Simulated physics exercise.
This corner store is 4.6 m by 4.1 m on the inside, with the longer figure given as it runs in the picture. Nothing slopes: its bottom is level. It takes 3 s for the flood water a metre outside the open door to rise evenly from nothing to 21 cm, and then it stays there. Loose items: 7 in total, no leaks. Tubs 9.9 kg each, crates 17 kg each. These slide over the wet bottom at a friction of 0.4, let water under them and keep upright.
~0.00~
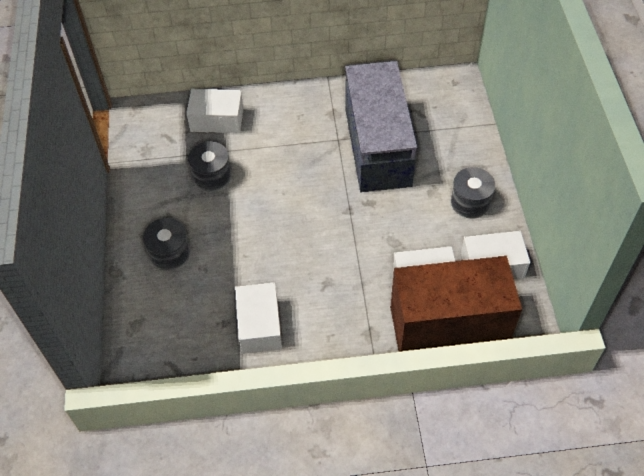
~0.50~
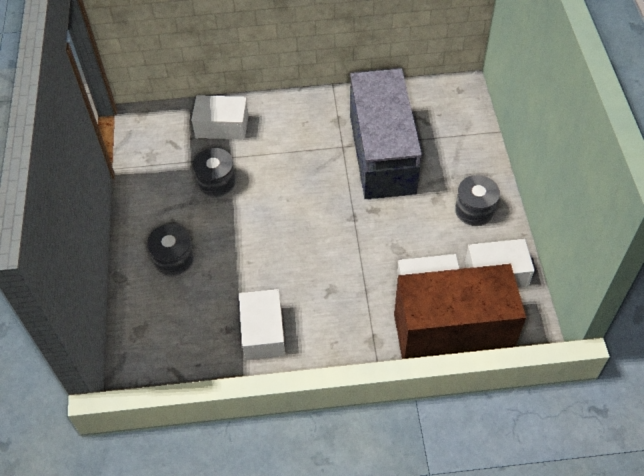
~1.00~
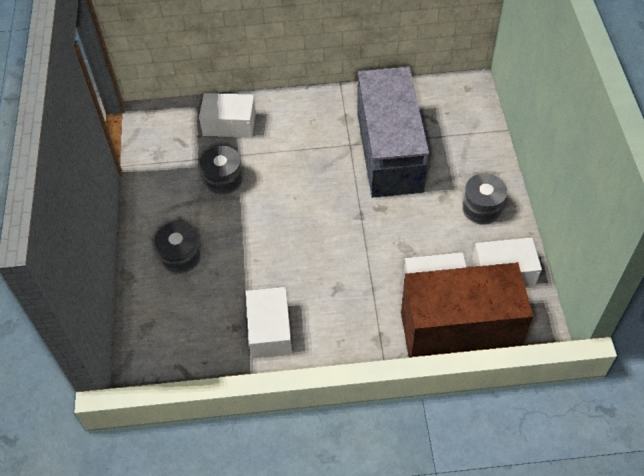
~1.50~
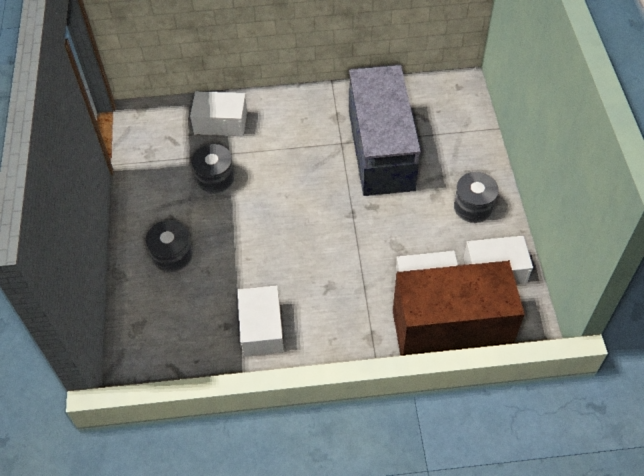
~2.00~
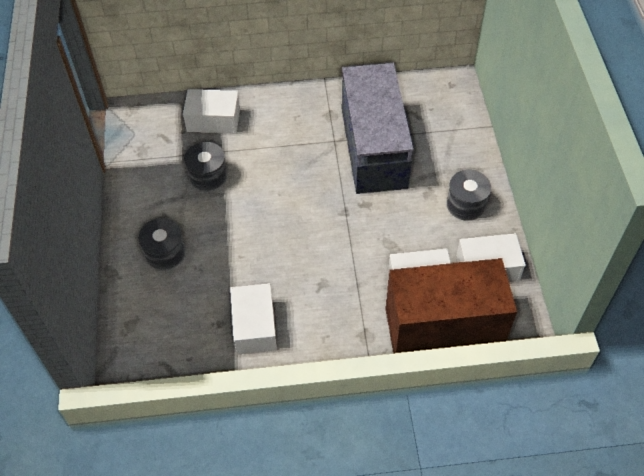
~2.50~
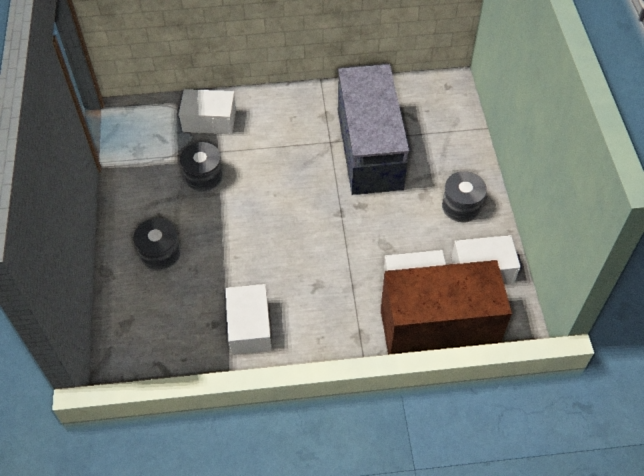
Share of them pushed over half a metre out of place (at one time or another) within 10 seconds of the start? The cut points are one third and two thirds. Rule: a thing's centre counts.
The shifted amount is modest, below a third.
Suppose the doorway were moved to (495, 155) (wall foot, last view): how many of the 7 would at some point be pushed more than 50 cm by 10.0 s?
Result: 1 of them.
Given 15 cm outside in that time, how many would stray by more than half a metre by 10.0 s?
Then it comes to 1.
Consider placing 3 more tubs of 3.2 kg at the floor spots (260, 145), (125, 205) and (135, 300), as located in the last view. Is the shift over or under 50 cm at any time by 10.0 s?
Result, in listed order: Exceeded / not exceeded / not exceeded.
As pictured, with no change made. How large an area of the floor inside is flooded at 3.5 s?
I'd estimate close to 3.0 m2.
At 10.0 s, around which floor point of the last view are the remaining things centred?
Somewhere near (335, 236).
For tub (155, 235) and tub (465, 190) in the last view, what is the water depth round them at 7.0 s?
About 1 and 2 cm.
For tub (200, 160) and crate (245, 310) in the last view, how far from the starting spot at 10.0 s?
In turn: 100 cm, 0 cm.
After 3.5 s 0 of 7 are over 50 cm from their spots; 0 afloat.
After 4.5 s 2 of 7 are over 50 cm from their spots; 0 afloat.
After 7.0 s 2 of 7 are over 50 cm from their spots; 0 afloat.
After 10.0 s 2 of 7 are over 50 cm from their spots, and 2 have been at some point; 1 afloat.
